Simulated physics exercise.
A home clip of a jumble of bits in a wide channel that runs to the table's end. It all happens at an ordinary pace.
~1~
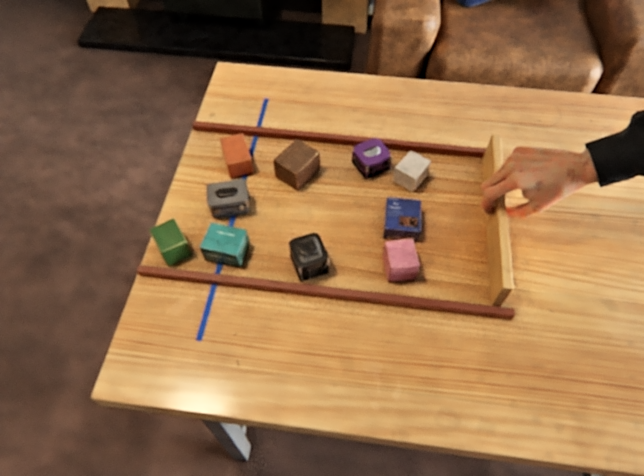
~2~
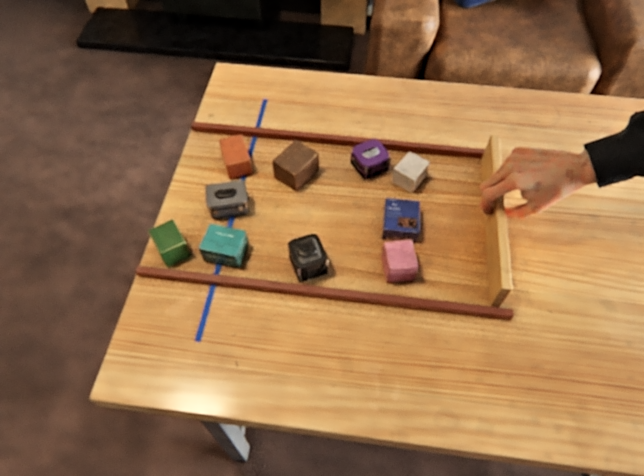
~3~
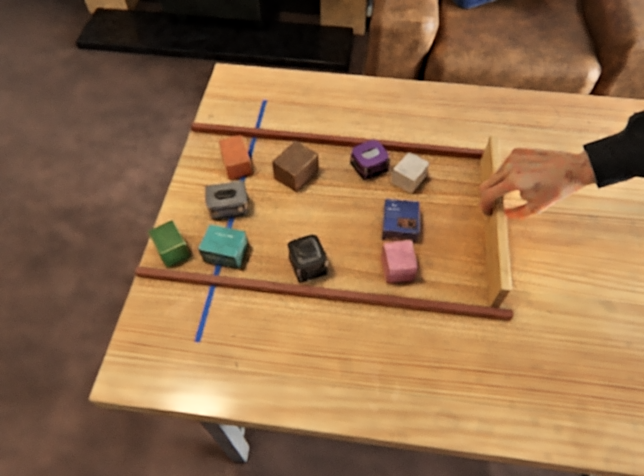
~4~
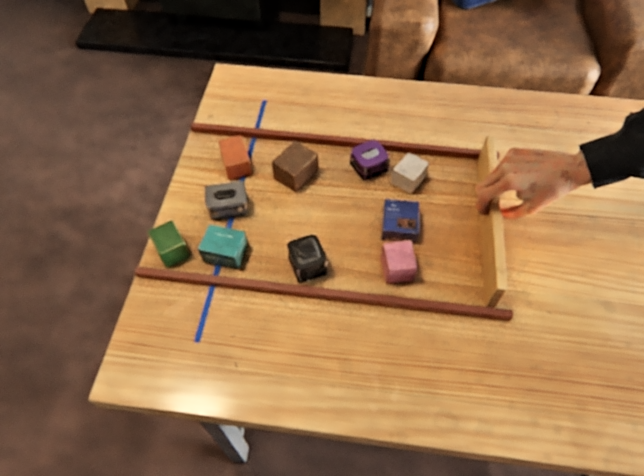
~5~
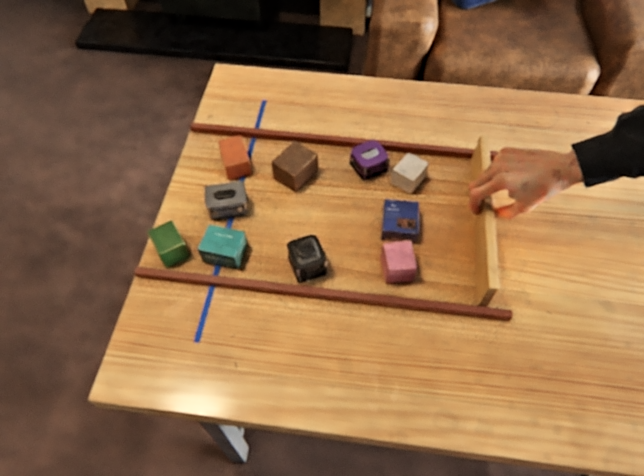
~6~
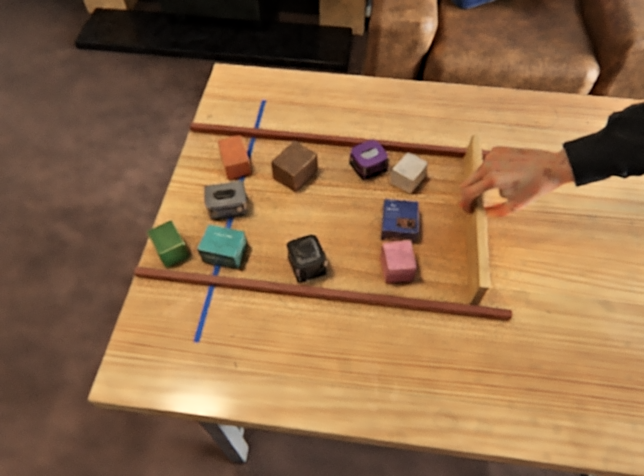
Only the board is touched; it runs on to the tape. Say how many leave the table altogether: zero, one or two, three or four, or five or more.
The number that fall off is one or two.
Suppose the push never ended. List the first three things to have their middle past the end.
In order: The green block, then the turquoise box, then the orange block.
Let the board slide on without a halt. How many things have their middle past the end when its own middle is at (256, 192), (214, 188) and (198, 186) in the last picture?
It would be 1, 4 and 6.
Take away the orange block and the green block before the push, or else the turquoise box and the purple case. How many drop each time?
First 0, then 0.
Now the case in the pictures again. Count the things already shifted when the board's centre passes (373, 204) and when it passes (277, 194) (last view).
At the one place 4, at the other 10.
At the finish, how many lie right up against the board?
That makes 3.
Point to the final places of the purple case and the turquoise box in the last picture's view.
The purple case at (219, 143), the turquoise box at (143, 243).
Soon after, none off yet; green block at rest near (168, 244); orange block at rest near (234, 157); grey case at rest near (227, 201).
After that, none off yet; green block displaced a little near (152, 241); orange block displaced a little near (222, 154); grey case moving near (221, 200).
In the end, the number that fall off is one or two; gone, green block.
